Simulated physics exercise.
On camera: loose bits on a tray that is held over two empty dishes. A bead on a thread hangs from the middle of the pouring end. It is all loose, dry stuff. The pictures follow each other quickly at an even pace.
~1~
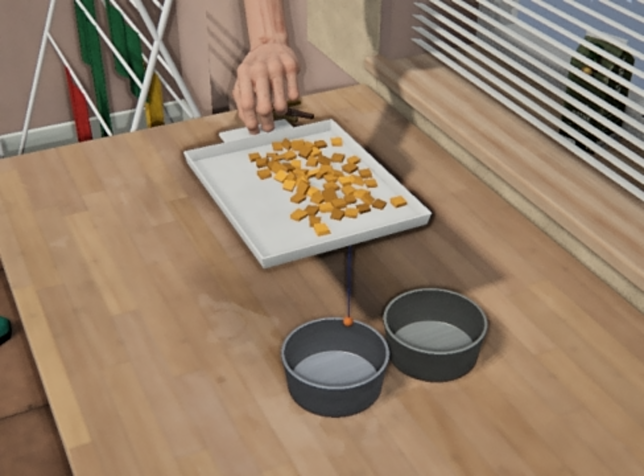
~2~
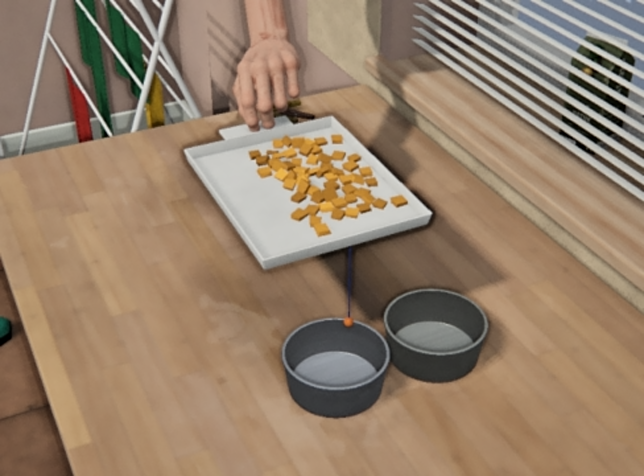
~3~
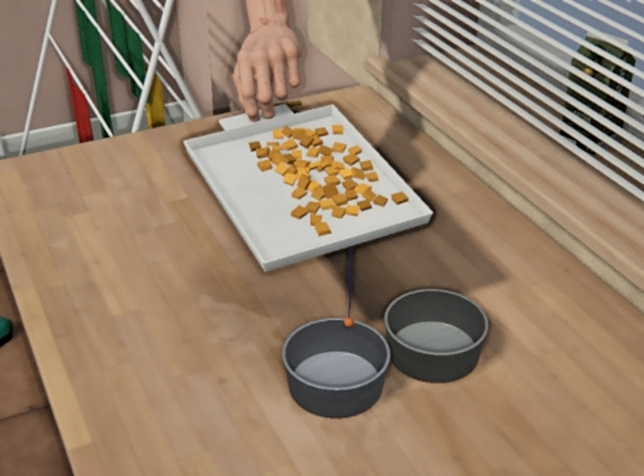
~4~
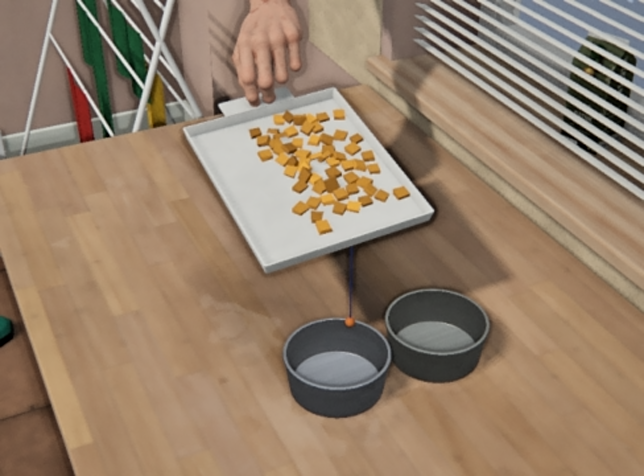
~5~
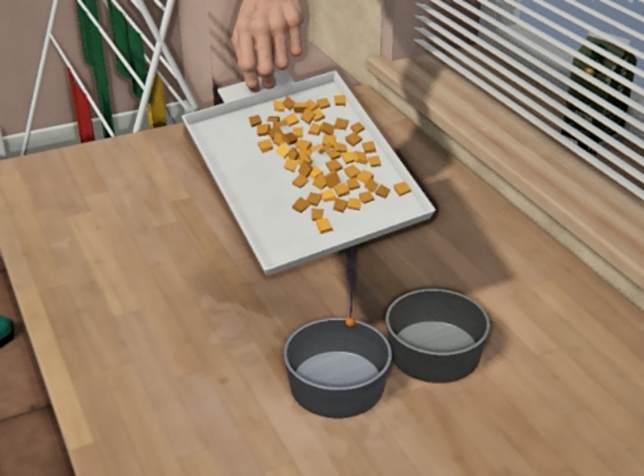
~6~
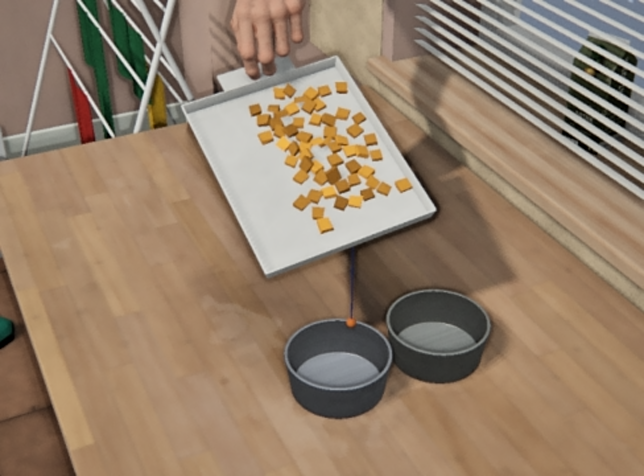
A hand at the far end of a white tray of small orange-brown crackers rose, gradually tilting the tray toward its near left corner, while two empty gray dishes sat still on the wooden table below.
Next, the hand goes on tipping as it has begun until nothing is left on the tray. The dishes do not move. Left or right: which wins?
More goes to the left dish.
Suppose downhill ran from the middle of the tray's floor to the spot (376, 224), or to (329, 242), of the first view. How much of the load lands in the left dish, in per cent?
First some 0, then 50 per cent.
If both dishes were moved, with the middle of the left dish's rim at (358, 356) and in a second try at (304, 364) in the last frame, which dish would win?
The first try: The left one. The second: The left dish.
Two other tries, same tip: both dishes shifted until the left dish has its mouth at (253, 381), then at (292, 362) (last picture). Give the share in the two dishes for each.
Near 70 % and 80 %.
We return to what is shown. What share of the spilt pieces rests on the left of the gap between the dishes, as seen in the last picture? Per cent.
About 90 per cent.
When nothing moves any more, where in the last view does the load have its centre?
Close to (323, 394).
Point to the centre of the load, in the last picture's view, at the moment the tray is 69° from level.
Close to (305, 239).
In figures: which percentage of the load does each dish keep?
Left dish near 60 in a hundred; right dish near 0.
Soon, tray tipped steeply; most on the tray; a small part in the air.
A while on, tray tipped past a quarter turn; about half on the tray; about a quarter in the left dish; about a quarter outside both; a stray few in the air.
Towards the end, tray tipped past a quarter turn; about half in the left dish; about half outside both.
Finally, tray tipped past a quarter turn; about half in the left dish; none in the right dish; about half outside both.
